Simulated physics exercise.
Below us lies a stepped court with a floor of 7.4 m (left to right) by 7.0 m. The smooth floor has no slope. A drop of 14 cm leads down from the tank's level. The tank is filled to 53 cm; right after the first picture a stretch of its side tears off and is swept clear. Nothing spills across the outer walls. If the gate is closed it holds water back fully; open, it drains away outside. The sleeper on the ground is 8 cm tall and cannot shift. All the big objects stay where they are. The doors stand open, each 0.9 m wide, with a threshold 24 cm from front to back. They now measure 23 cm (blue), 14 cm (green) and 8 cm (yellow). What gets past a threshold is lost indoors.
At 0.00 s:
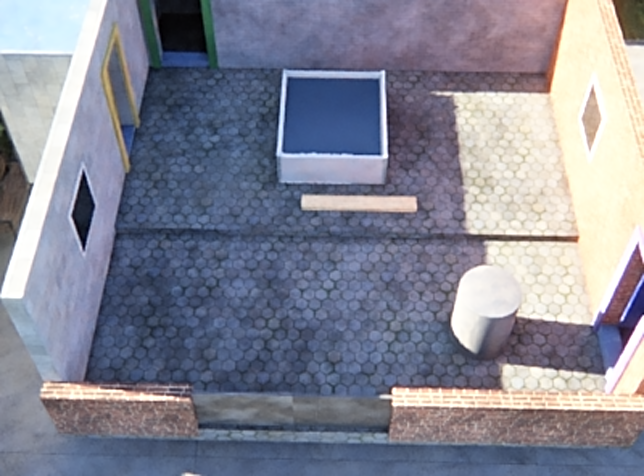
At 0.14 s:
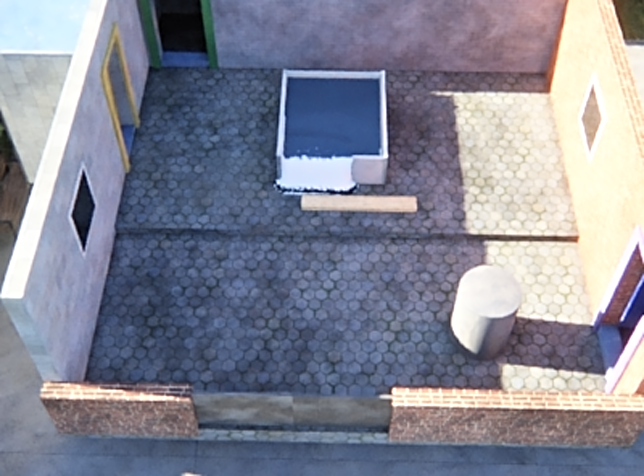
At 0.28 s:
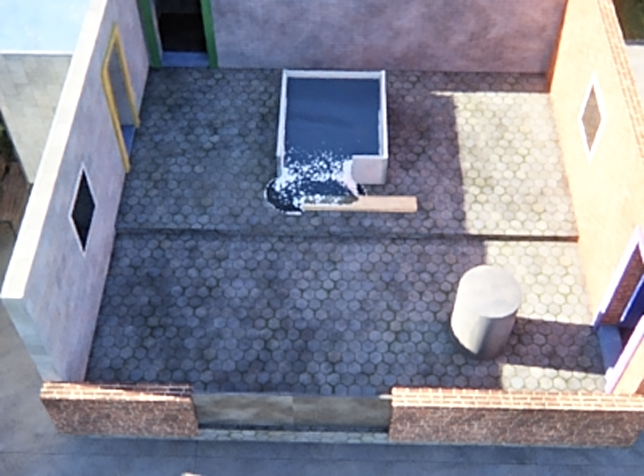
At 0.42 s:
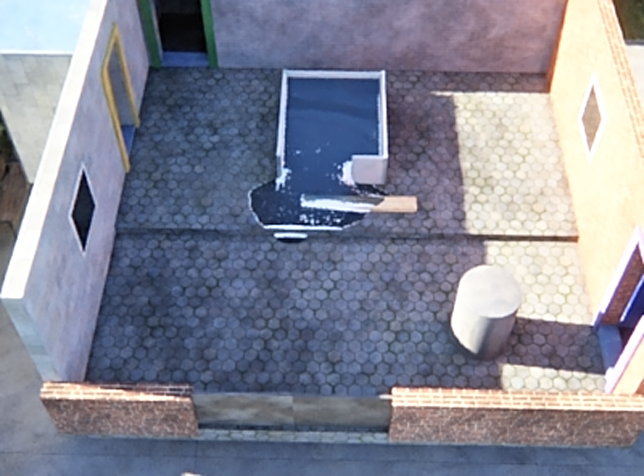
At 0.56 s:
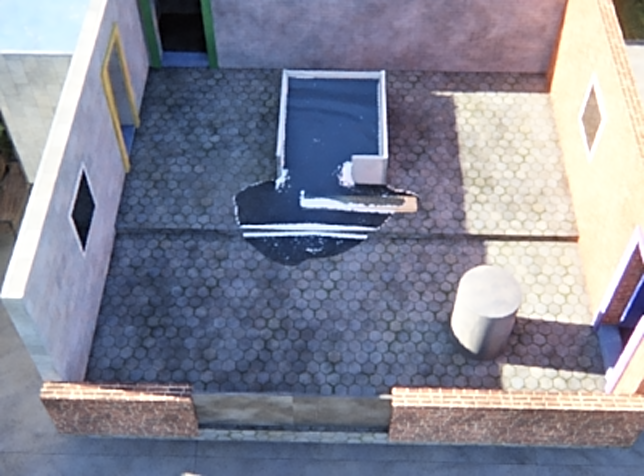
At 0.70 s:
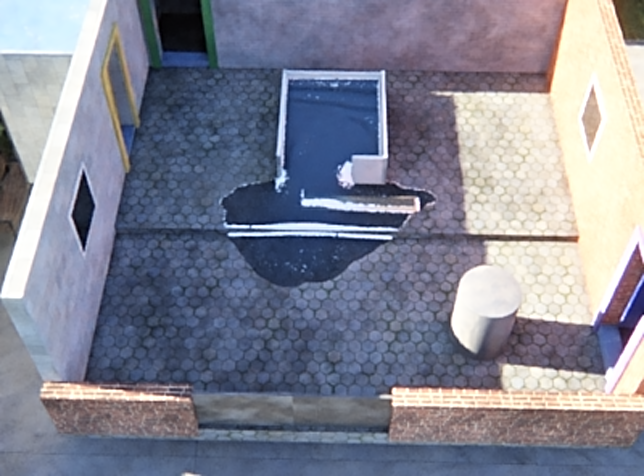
Walled courtyard with a rectangular tank breaking open at its front side, dark water pouring out and spreading over a low step.
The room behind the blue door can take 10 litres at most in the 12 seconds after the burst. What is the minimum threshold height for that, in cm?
Close to 5 cm is just enough.
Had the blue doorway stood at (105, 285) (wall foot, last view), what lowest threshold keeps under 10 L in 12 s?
Roughly 7.5 cm.
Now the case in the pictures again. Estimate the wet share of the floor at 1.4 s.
About 20 per cent.
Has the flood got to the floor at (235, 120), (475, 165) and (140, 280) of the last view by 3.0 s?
In that order: Still dry, wet, under water.
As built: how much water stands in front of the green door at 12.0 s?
About 0.0 cm.
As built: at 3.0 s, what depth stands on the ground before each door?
In cm: Blue 0, green 0, yellow 0.
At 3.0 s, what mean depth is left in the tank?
About 20 cm.
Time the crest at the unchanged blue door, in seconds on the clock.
At about 6.0 s.
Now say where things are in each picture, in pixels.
Still water, 53 cm deep, in the tank at (333, 116); the blue door at (622, 322) is dry, in the first picture.
The front is at (331, 192), 0.2 m from the gap at (317, 174); 0.2 m2 of floor is wet, 53 cm left at the back, in the second picture.
Water pours out at (317, 174) and has run 0.6 m, to (286, 208); about 10 cm deep outside, 53 cm at the back, in the third picture.
The front is at (292, 239), 1.1 m from the gap at (317, 175); 1.6 m2 of floor is wet, 53 cm left at the back, in the fourth picture.
Water pours out at (317, 175) and has run 1.6 m, to (283, 260); about 5 cm deep outside, 52 cm at the back, in the fifth picture.
Water pours out at (317, 174) and has run 1.9 m, to (278, 279); about 4 cm deep outside, 45 cm at the back; the blue door at (622, 322), 5.3 m from the gap, is still 3.7 m from the nearest water, in the sixth picture.
After 1.4 s water covers 20 % of the floor, deepest (33 cm) near (309, 191); it has not reached the blue door.
After 3.0 s water covers 45 % of the floor, deepest (27 cm) near (78, 410); it has not reached the blue door.
After 12.0 s water covers 60 % of the floor, deepest (12 cm) near (581, 254); 7 cm at the blue door, 0 litres in over its 23 cm threshold.
At the blue door as built, the water arrived by 4.5 s and peaked near 7 cm at 5.8 s.
Run again over the same 12 s with other heights there, 25 litres in over 3.5 cm, 3 litres over 6 cm. The limit of 10 litres is kept from about 5 cm up.
